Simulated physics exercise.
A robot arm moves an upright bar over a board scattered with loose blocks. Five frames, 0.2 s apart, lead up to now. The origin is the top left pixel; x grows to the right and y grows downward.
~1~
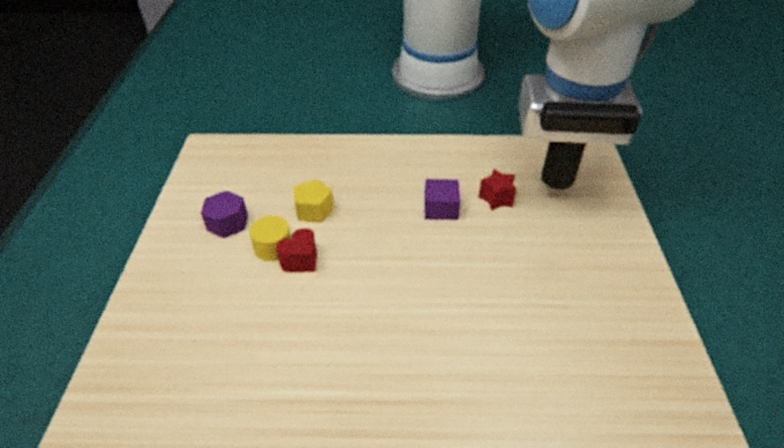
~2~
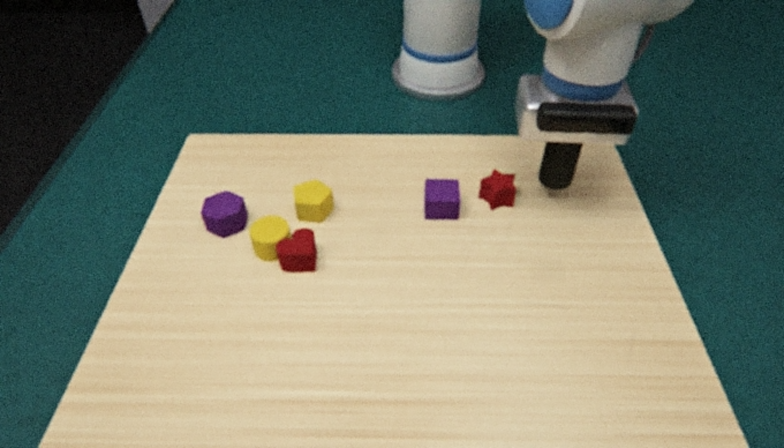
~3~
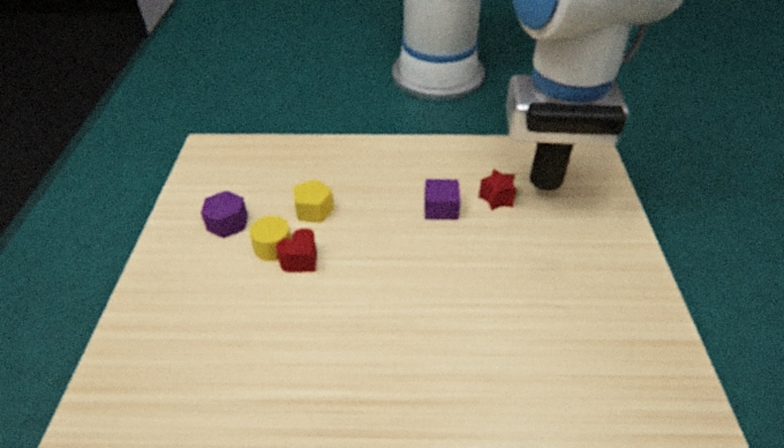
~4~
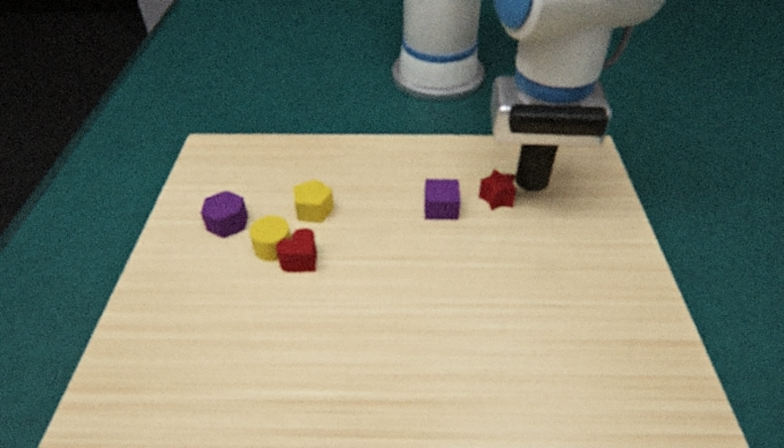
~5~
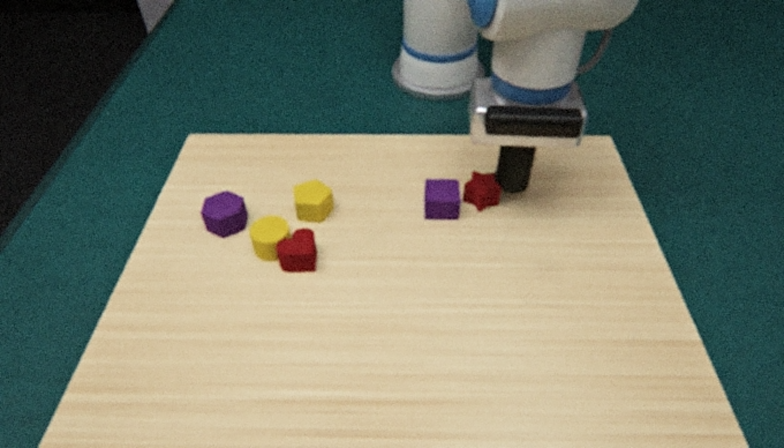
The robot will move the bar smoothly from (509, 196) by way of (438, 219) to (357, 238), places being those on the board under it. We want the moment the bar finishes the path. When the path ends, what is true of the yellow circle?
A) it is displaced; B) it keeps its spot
My pick is B.
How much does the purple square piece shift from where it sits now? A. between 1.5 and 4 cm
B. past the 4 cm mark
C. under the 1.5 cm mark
Option B.
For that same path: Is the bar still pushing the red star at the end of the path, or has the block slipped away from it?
Beside or behind, I predict.
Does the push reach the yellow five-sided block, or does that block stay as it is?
My prediction: It moves.
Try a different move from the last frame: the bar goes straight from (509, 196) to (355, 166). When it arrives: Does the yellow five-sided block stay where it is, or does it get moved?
It keeps its spot.
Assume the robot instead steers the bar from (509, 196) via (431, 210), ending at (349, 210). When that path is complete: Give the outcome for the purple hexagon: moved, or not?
The purple hexagon is left alone.
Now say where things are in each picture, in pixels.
In the first frame, bar tip at (557, 180); block tops, yellow circle at (269, 228); yellow five-sided block at (311, 192); purple square piece at (443, 190); red star at (500, 180).
In the second frame, bar at (554, 180); blocks unchanged.
In the third frame, bar at (546, 181); blocks unchanged.
In the fourth frame, bar at (531, 182); blocks unchanged.
In the fifth frame, bar at (511, 184); yellow circle at (269, 228); yellow five-sided block at (311, 192); purple square piece at (443, 190); red star at (484, 181).
What follows on the original path. One third of the way, bar at (463, 199); purple square piece at (402, 194), turned 20° anticlockwise; red star at (434, 188), turned 25° clockwise.
Two thirds of the way, bar at (412, 213); purple square piece at (353, 193); red star at (387, 194), turned 45° clockwise.
At the end, bar at (356, 225); yellow circle in place; yellow five-sided block at (285, 181); purple square piece at (322, 184), turned 25° clockwise; red star at (349, 198), turned 85° clockwise.
